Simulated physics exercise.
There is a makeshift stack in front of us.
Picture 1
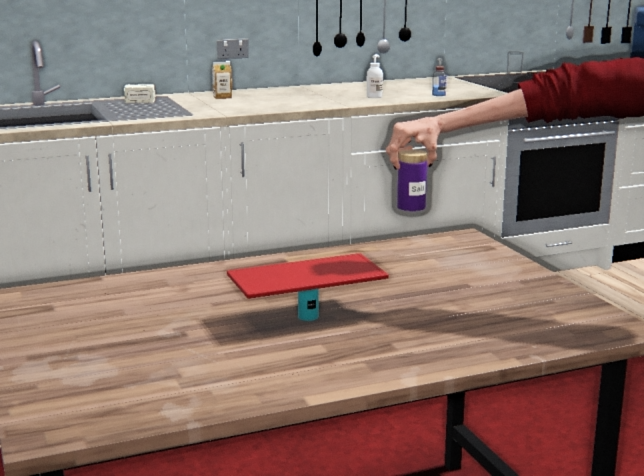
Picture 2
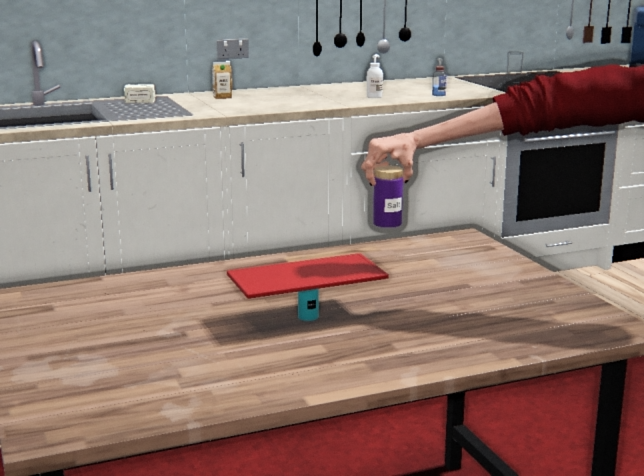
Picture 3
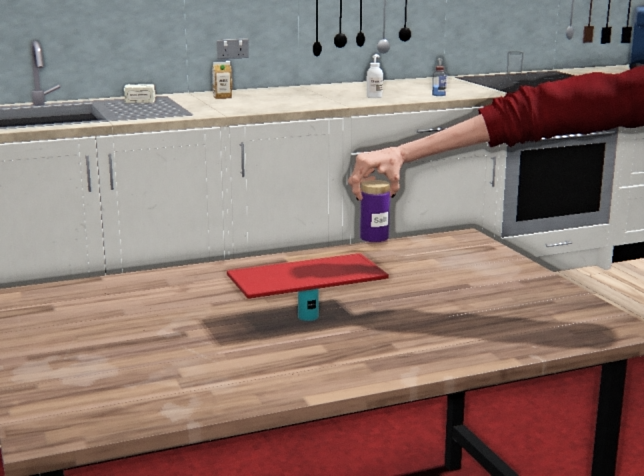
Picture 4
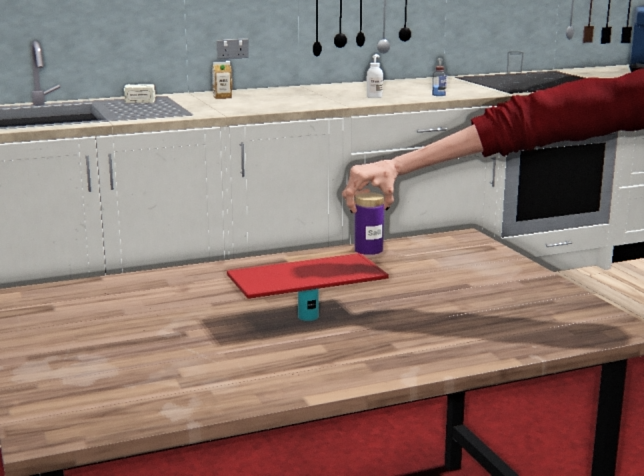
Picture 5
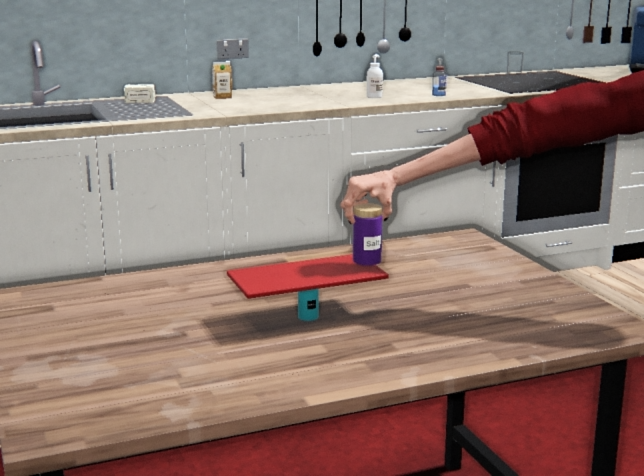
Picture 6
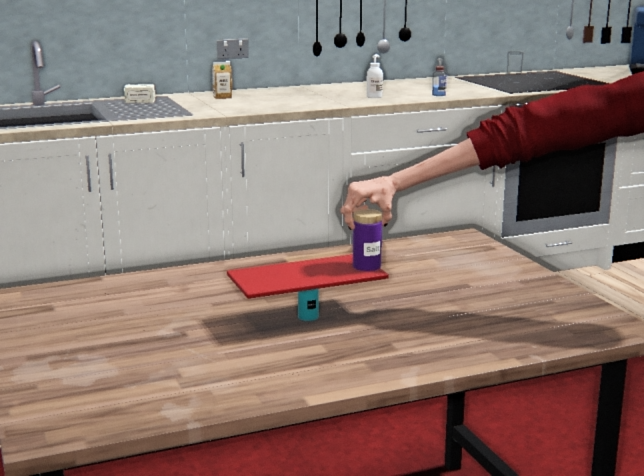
A purple jar, gripped from above by a hand in a red sleeve, moved left and down over a wooden table until it was at the right end of a red lid on a small teal can.
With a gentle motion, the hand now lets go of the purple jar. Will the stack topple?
Yes: The stack cannot bear the weight.
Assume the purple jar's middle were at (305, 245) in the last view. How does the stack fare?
Then it holds.
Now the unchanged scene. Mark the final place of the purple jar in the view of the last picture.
Around (386, 281).
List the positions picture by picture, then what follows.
On its way; purple jar (412, 180); red lid (307, 274), in the first frame.
On its way; purple jar (388, 196); red lid (307, 274), in the second frame.
On its way; purple jar (375, 211); red lid (307, 274), in the third frame.
On its way; purple jar (369, 223); red lid (307, 274), in the fourth frame.
On its way; purple jar (367, 234); red lid (307, 274), in the fifth frame.
In place under the hand; purple jar (367, 240); red lid (307, 274), in the sixth frame.
Then, 0.30 s past the last view, purple jar now fallen; red lid rocked 41° from its first pose.
Then, 0.50 s past the last view, red lid rocked 35° from its first pose.
Then, 0.90 s past the last view, red lid now fallen.
Finally, fallen, red lid and purple jar; turquoise shaker still in place. Final places as the last picture's camera would see them, purple jar near (386, 281). The stack gives way.
